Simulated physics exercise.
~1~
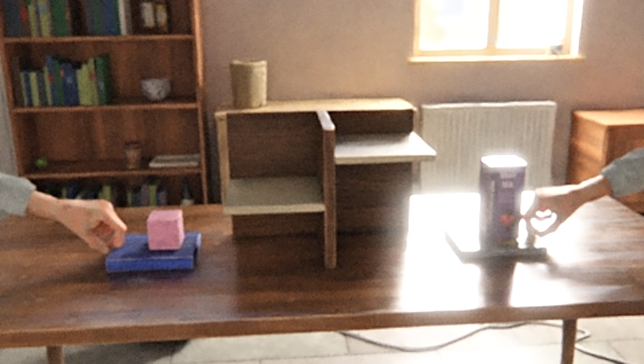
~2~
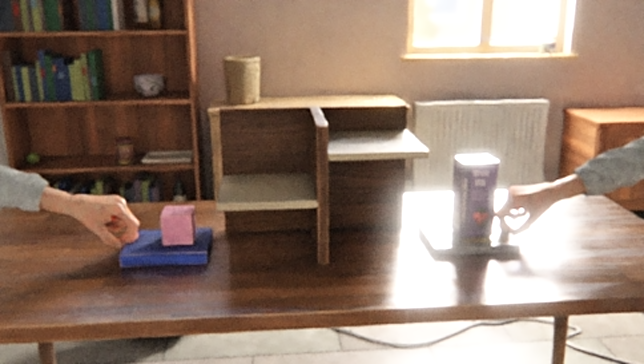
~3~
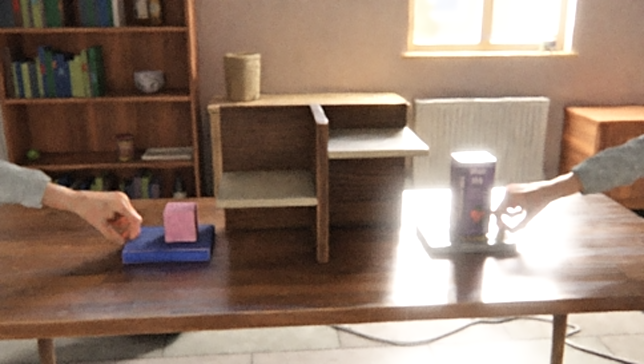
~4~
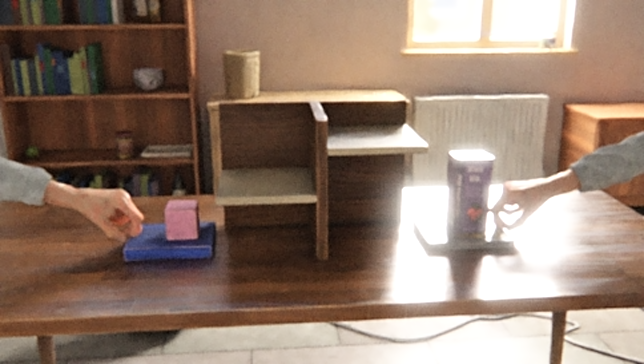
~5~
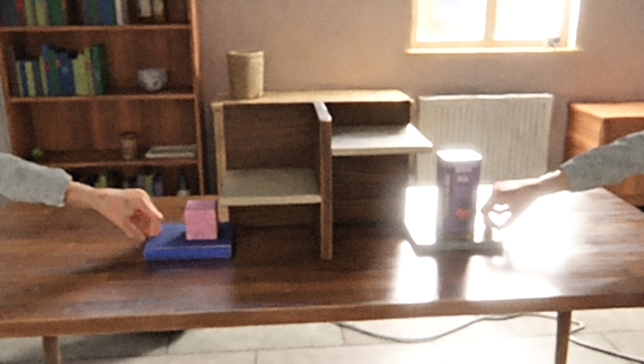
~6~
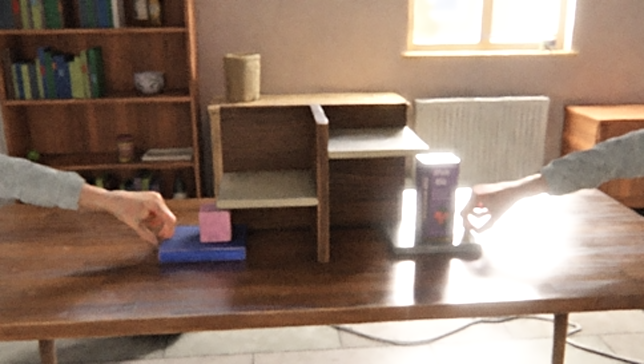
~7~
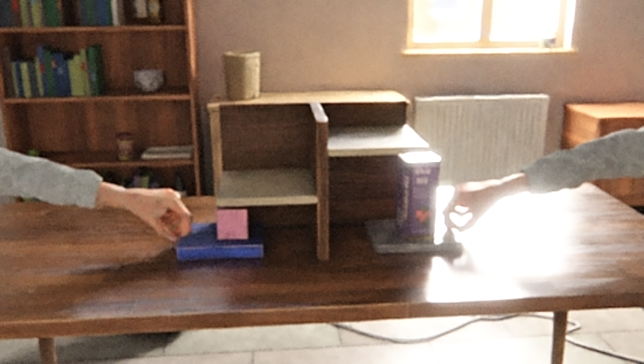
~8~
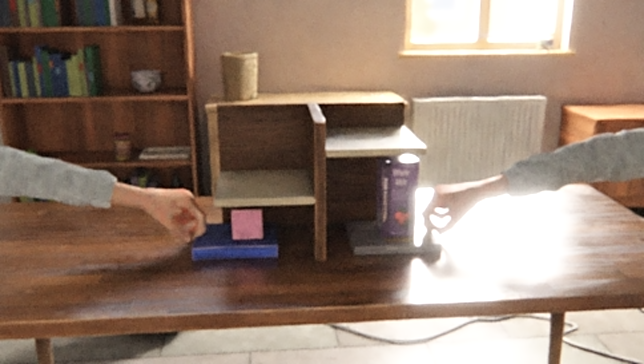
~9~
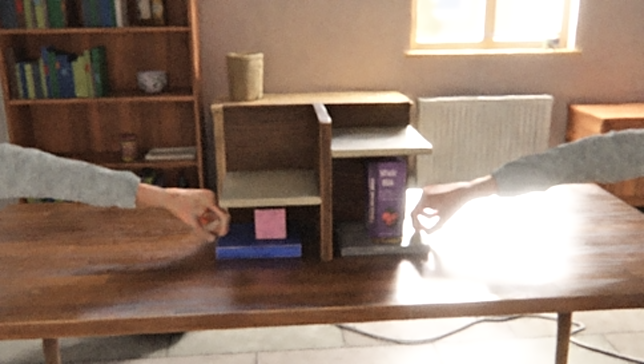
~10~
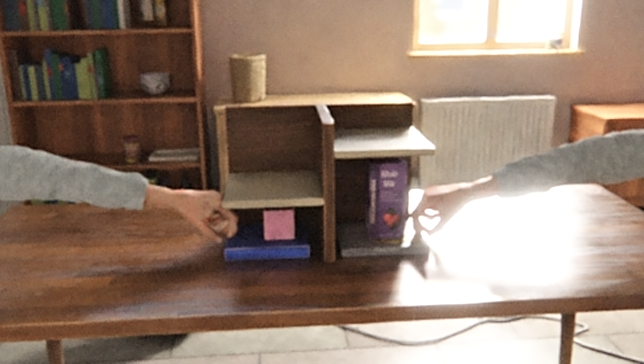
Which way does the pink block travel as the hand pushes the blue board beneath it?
The pink block moves to the right, riding on the blue board until it is under the low shelf on the left side of the unit.
